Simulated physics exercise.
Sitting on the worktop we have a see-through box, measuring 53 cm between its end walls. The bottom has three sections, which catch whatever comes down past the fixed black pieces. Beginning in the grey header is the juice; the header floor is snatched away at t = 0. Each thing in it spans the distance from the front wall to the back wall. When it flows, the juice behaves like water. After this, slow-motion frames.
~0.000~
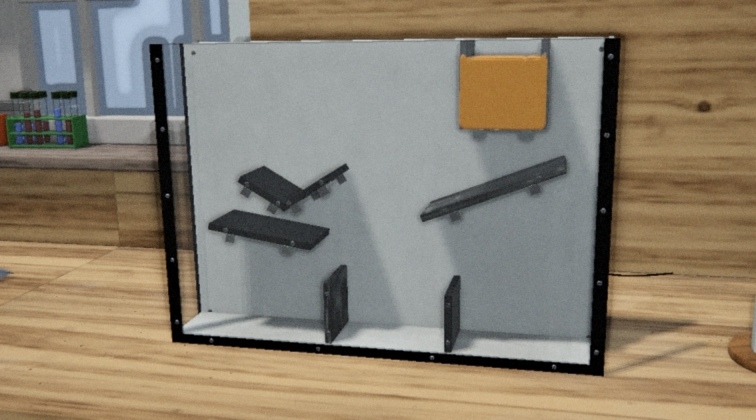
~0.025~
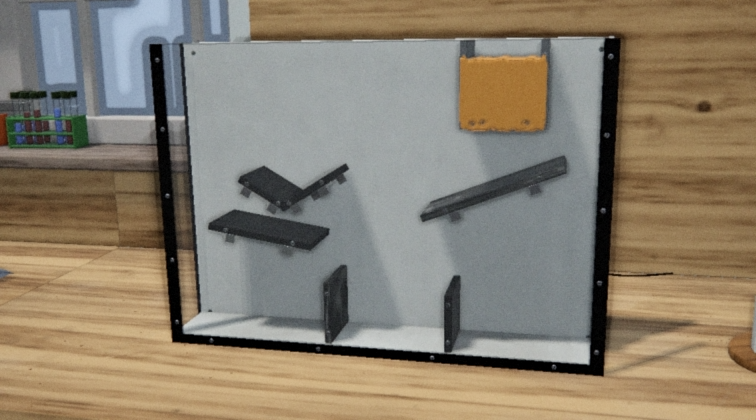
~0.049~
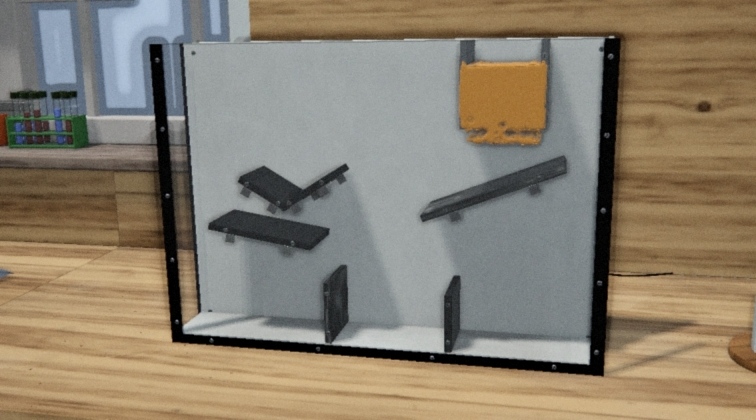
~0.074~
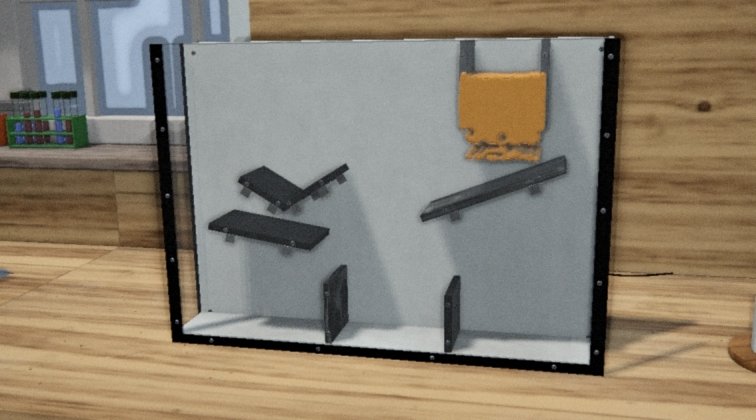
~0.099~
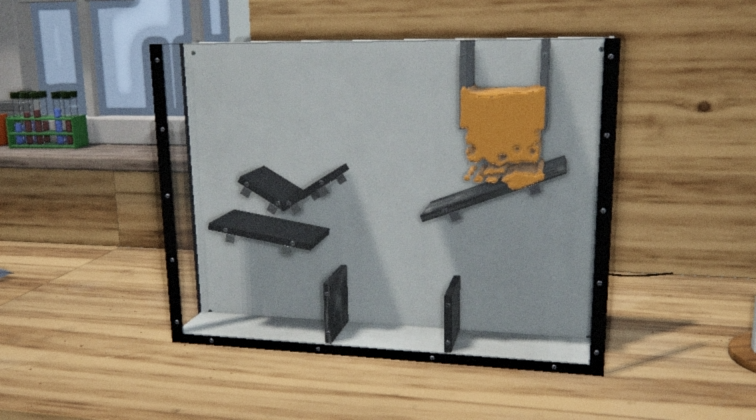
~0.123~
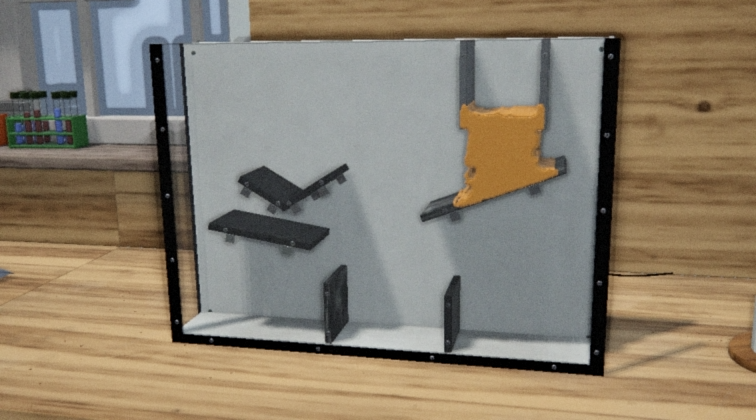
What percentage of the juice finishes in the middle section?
About 55 per cent.
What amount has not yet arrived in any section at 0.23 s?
Roughly 100 per cent of it.
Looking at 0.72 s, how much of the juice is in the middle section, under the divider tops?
I'd say near 46 per cent sits there.
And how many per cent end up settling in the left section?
Roughly 30 %.
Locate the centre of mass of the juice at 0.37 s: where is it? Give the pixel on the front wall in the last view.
Roughly at pixel (370, 270).
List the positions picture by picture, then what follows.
In the first frame, the juice has come down to (477, 123); the highest of it is at (530, 60); the piece under the header is centred near (491, 195); divider tops at (327, 285) and (448, 297).
In the second frame, the juice has come down to (484, 130); the highest of it is at (533, 60).
In the third frame, the juice has come down to (495, 142); the highest of it is at (504, 66).
In the fourth frame, the juice has come down to (528, 160); the highest of it is at (511, 78); below the header it spans (467, 137) to (538, 138).
In the fifth frame, the juice has come down to (504, 181); the highest of it is at (530, 94); below the header it spans (466, 154) to (538, 159).
In the sixth frame, the juice has come down to (460, 200); the highest of it is at (468, 114); below the header it spans (460, 200) to (546, 171).
After 0.23 s 100 per cent has yet to come down; below, left 0, middle 0, right 0.
After 0.37 s 48 per cent has yet to come down; below, left 33, middle 14, right 5.
After 0.72 s 8 per cent has yet to come down; below, left 30, middle 46, right 15.
In the end the left section holds 31, the middle 53 and the right 16 per cent.
